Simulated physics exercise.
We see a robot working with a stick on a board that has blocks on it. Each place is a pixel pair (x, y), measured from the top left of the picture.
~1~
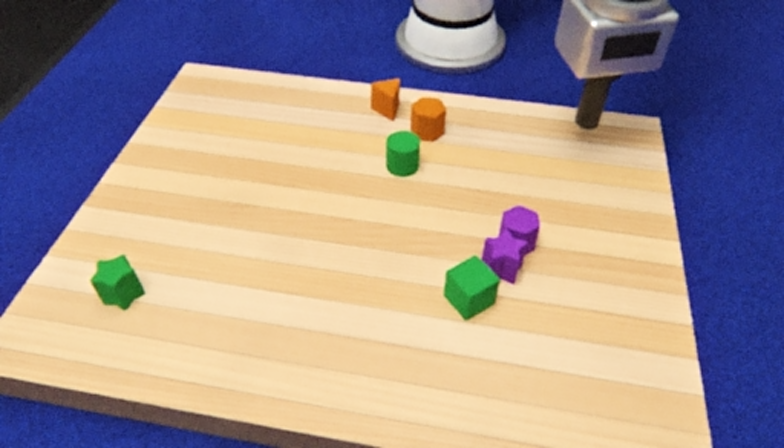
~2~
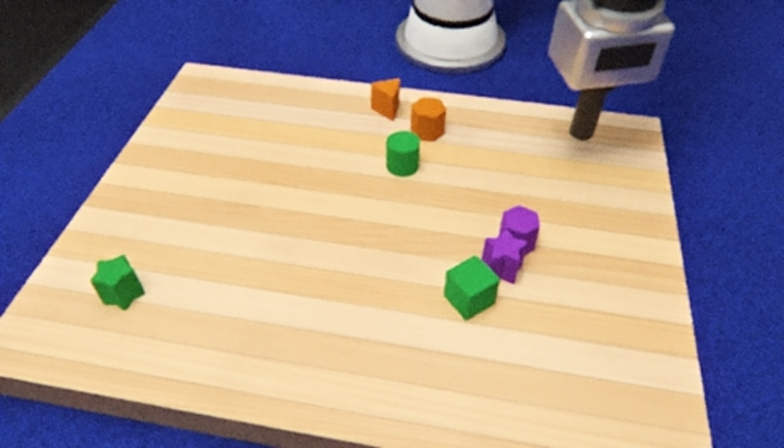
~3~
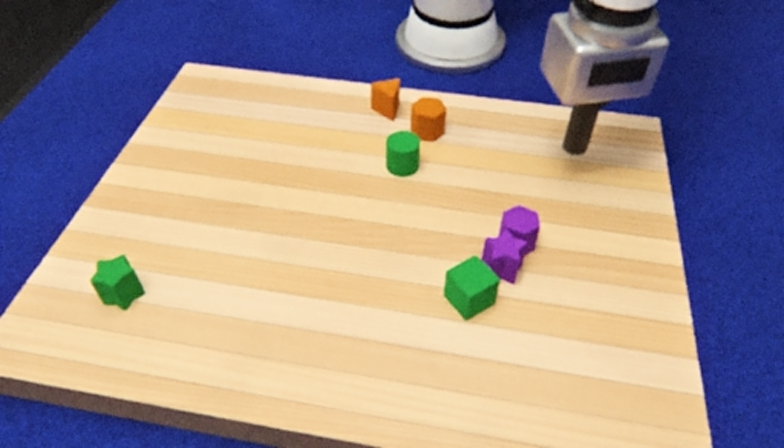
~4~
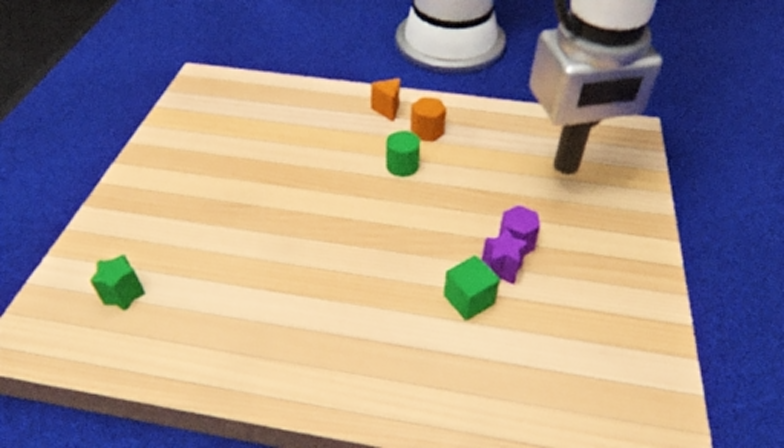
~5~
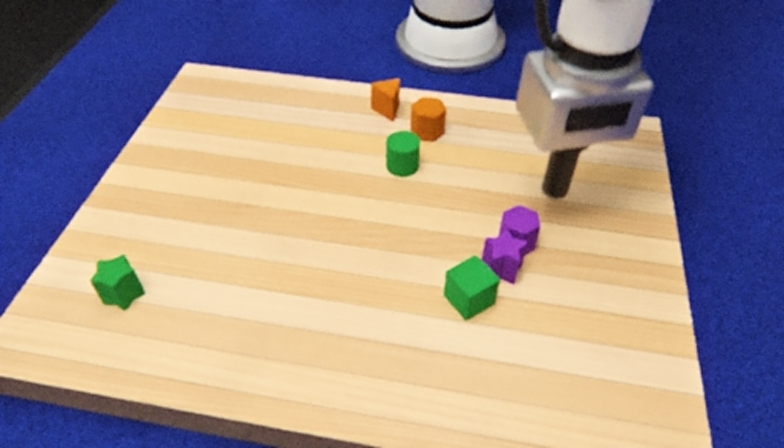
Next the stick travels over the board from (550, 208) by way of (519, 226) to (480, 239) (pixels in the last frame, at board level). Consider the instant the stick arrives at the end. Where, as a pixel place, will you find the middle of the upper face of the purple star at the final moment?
I'd say the purple star ends with its top centre at (500, 265).
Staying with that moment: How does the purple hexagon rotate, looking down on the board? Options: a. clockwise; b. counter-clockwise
The answer is b.
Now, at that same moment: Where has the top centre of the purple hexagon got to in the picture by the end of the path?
Somewhere near (491, 238).
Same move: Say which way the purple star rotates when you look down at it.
The sense of turning is anti-clockwise.
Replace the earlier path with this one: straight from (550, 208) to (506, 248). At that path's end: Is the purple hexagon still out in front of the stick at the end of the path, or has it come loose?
Looking at the end of the path, the purple hexagon is still being driven ahead.
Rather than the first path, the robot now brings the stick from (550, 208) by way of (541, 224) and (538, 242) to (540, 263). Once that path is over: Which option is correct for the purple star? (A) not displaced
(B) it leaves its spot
It's B.
The first path, step by step. Halfway along, stick (521, 210); purple star (504, 249), turned 10° anticlockwise; purple hexagon (515, 223).
At the end, stick (483, 221); green square piece (466, 283); purple star (500, 265), turned 50° anticlockwise; purple hexagon (491, 238), turned 45° anticlockwise.
